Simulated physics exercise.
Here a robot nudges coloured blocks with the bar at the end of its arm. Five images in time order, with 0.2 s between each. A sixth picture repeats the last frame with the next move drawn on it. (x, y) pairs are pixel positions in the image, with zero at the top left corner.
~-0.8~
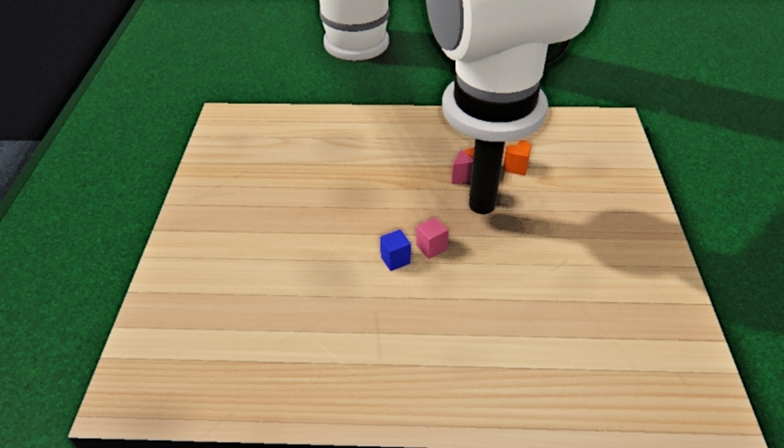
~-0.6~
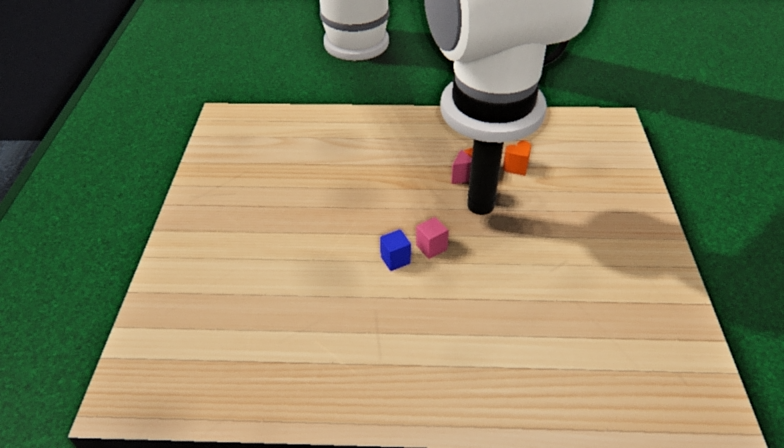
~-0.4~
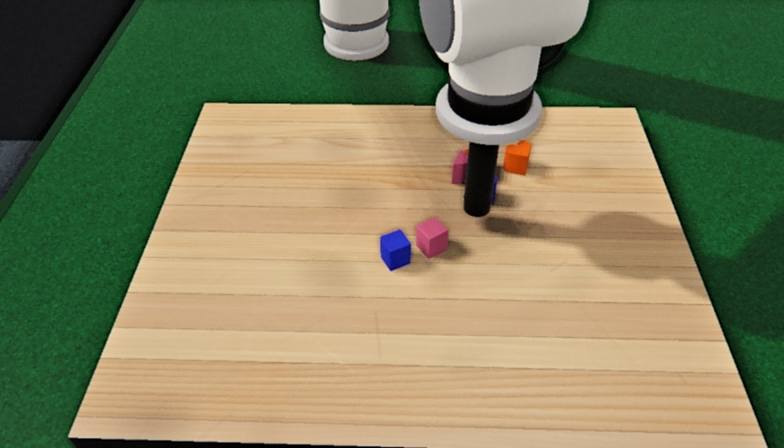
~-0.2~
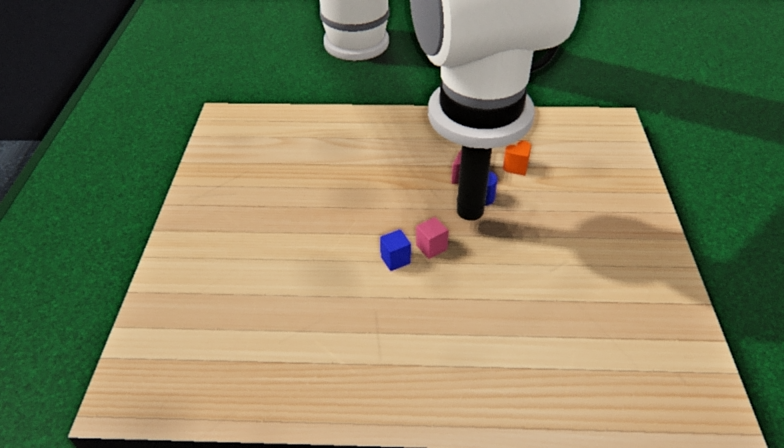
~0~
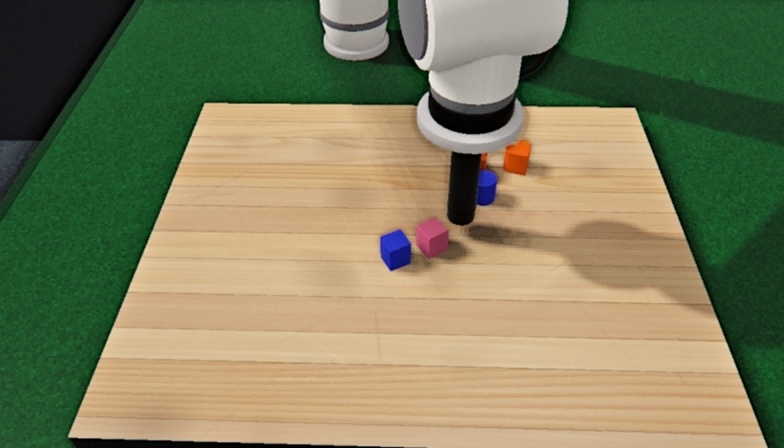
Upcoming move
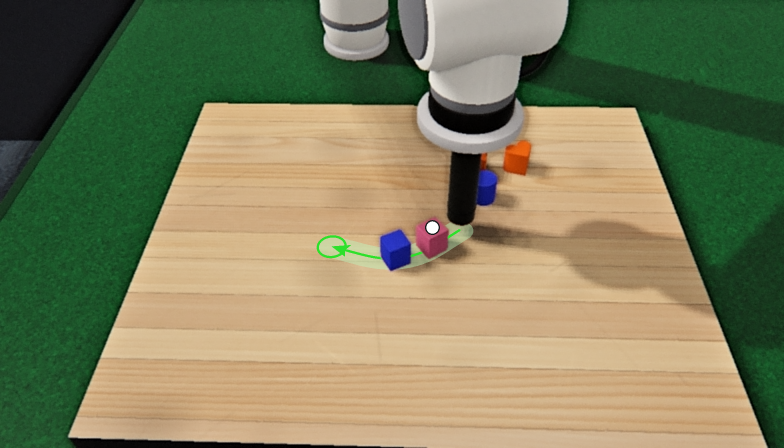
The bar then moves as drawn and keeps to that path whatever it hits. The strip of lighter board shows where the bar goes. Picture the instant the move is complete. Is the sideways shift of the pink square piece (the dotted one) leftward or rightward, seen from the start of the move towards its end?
The shift goes left.
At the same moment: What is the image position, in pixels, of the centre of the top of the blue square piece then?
The centre of its top face lies at (322, 268).
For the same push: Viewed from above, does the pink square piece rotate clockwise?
I expect not.
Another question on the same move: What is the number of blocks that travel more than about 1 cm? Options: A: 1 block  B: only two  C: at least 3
B
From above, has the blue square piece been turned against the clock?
That would be a yes.
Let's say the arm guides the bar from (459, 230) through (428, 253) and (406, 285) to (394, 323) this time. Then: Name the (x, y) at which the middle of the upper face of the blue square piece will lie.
Put as a pixel place, it's (355, 254).
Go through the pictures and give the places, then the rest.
Lower end of the bar (482, 206), tops of blocks, blue square piece (395, 240), pink square piece (432, 228), blue disc hidden, in the first picture.
Bar (481, 207), blocks as before, in the second picture.
Bar (477, 209), blocks as before, in the third picture.
Bar (470, 212), blocks as before, in the fourth picture.
Bar (461, 217), blue square piece (395, 240), pink square piece (432, 228), blue disc (485, 178), in the fifth picture.
The drawn path runs from (459, 230) over (423, 252) and (377, 258) to (332, 247); the dot is on the pink square piece.
What follows on the original path. One third of the way, bar (423, 239); blue square piece (376, 247); pink square piece (401, 244).
Two thirds of the way, bar (376, 244); blue square piece (333, 263), turned 25° anticlockwise; pink square piece (356, 252), turned 15° anticlockwise.
At the end, bar (330, 233); blue square piece (322, 268), turned 50° anticlockwise; pink square piece (338, 251), turned 40° anticlockwise; blue disc not moved.
